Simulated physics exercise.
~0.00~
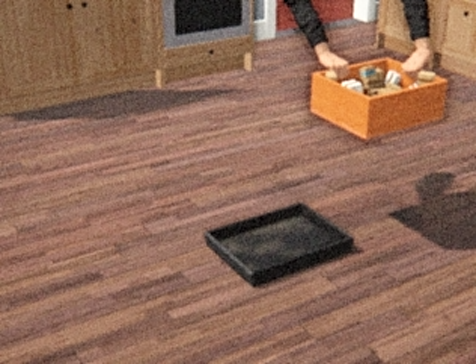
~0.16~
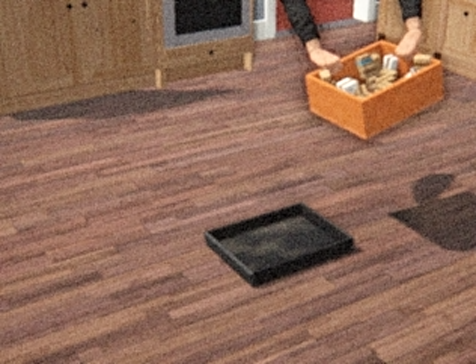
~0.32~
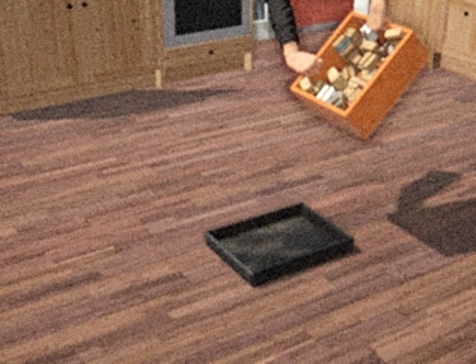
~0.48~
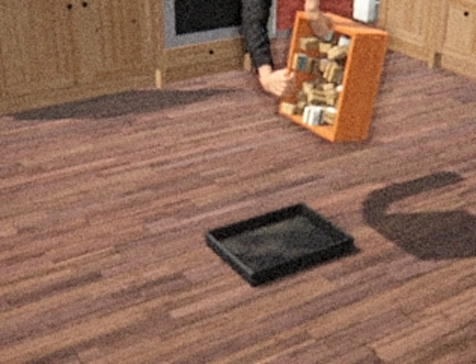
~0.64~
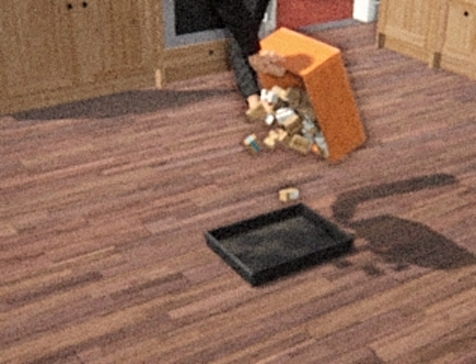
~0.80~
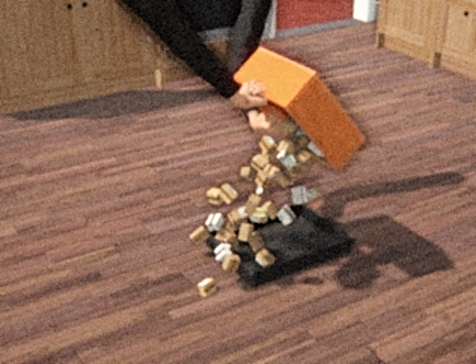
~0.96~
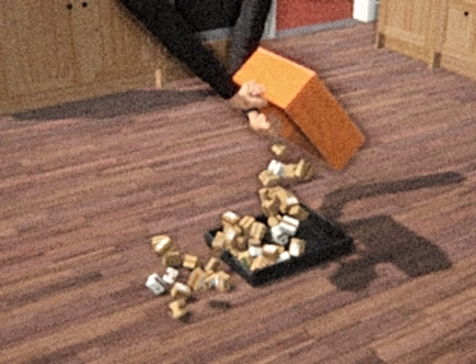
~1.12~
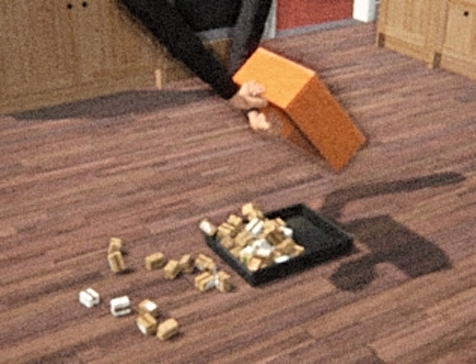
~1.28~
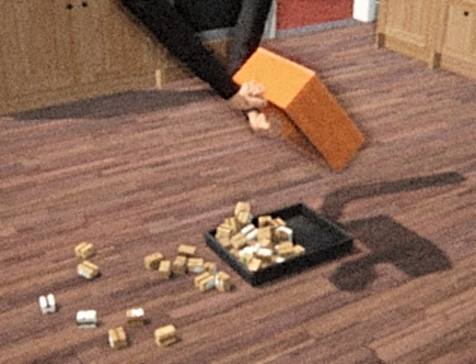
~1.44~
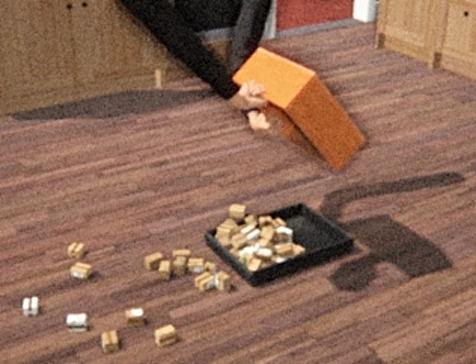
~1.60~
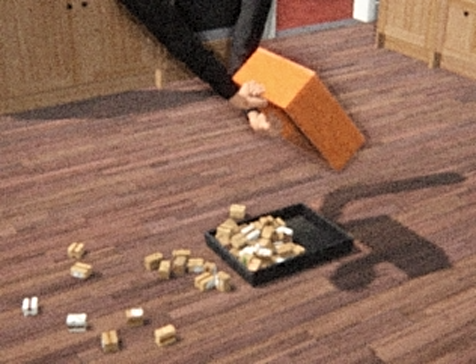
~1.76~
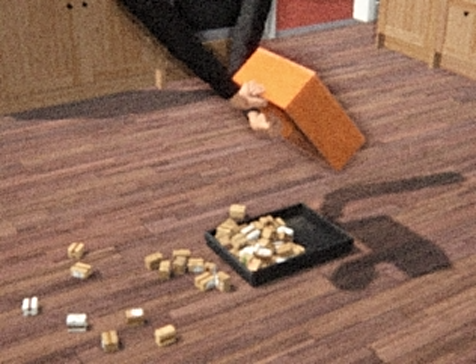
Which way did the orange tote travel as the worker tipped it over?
The orange tote moved to the left as it was tipped over.
